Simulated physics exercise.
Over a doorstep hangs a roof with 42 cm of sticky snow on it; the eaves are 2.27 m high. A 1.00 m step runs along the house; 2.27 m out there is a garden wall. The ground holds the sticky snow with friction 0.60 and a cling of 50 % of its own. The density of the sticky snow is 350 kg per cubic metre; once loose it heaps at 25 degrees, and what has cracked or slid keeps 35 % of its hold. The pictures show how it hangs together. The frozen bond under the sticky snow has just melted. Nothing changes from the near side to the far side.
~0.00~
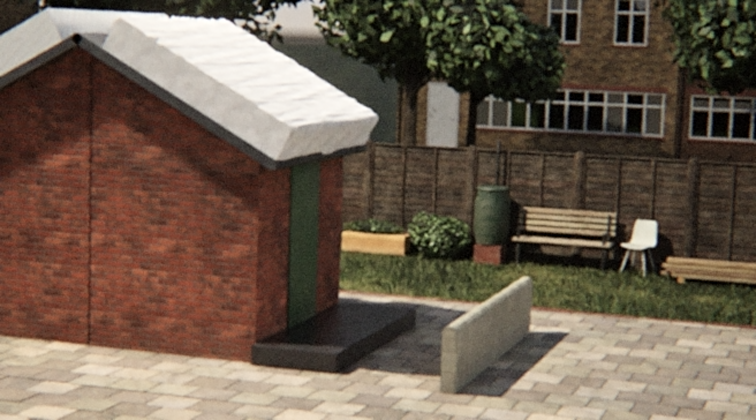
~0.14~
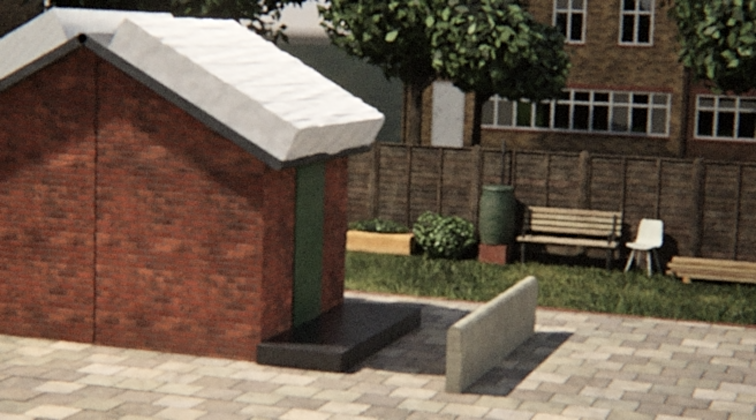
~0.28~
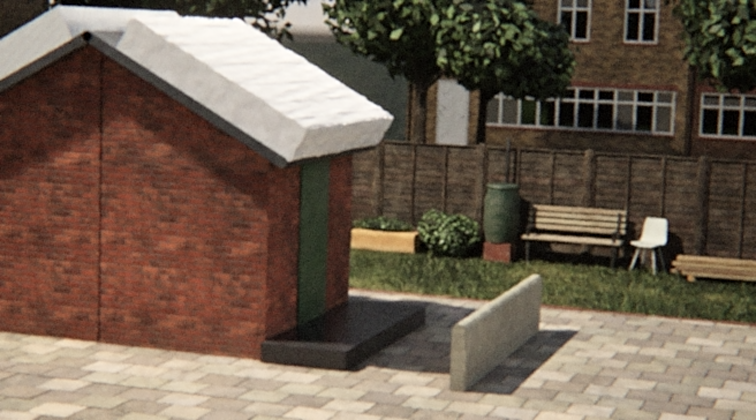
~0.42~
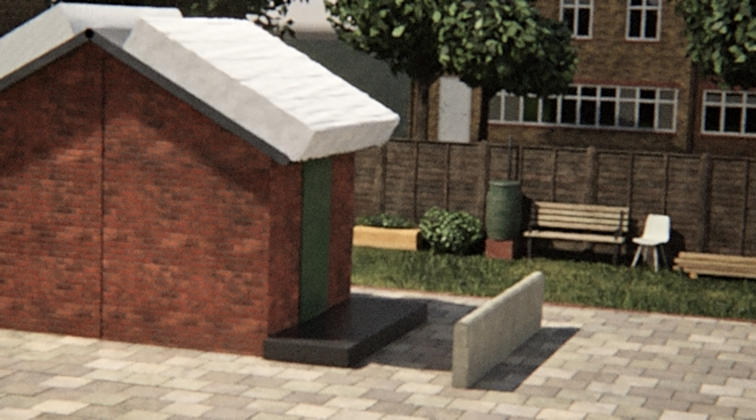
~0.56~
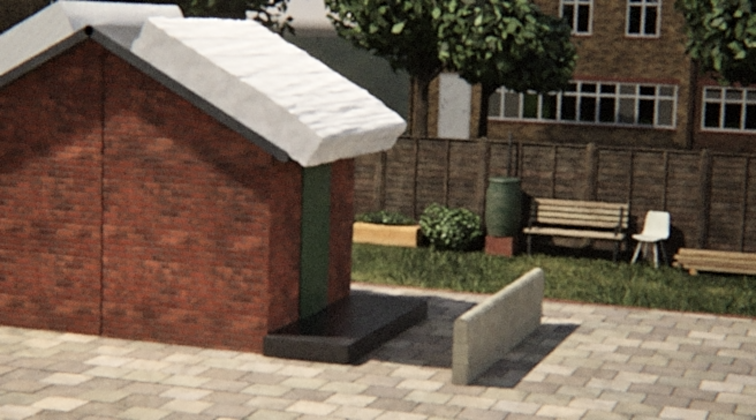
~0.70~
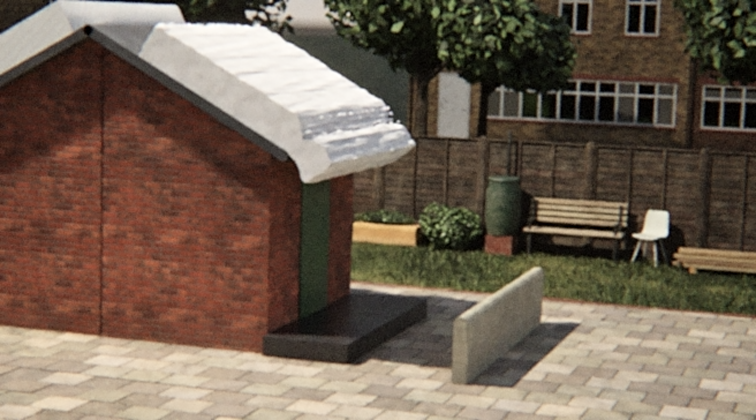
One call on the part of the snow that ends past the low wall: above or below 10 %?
Expect below 10 %.
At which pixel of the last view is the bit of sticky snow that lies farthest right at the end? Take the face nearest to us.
At about (582, 386).
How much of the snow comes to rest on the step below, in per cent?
Near 10 %.
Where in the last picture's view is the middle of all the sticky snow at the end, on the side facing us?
Near (403, 339).
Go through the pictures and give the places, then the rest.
In the first picture, foremost bit of the sticky snow at (291, 133), 3 % of it past the eaves, in one piece.
In the second picture, foremost bit of the sticky snow at (298, 133), its middle shifted 1.4 cm, 4 % of it past the eaves, in one piece.
In the third picture, foremost bit of the sticky snow at (305, 133), its middle shifted 5.9 cm, 6 % of it past the eaves, in one piece.
In the fourth picture, foremost bit of the sticky snow at (313, 135), its middle shifted 13 cm, 9 % of it past the eaves, in one piece.
In the fifth picture, foremost bit of the sticky snow at (322, 142), its middle shifted 24 cm, 13 % of it past the eaves, in one piece.
In the sixth picture, foremost bit of the sticky snow at (331, 160), its middle shifted 39 cm, 19 % of it past the eaves, cracking.
After 1.12 s, 82 % is still on the roof and 0 % is past the low wall.
After 1.61 s, 44 % is still on the roof and 0 % is past the low wall.
After 2.11 s, none is still on the roof and 0 % is past the low wall.
After 2.60 s, none is still on the roof and 2 % is past the low wall.
After 3.30 s, none is still on the roof and 2 % is past the low wall.
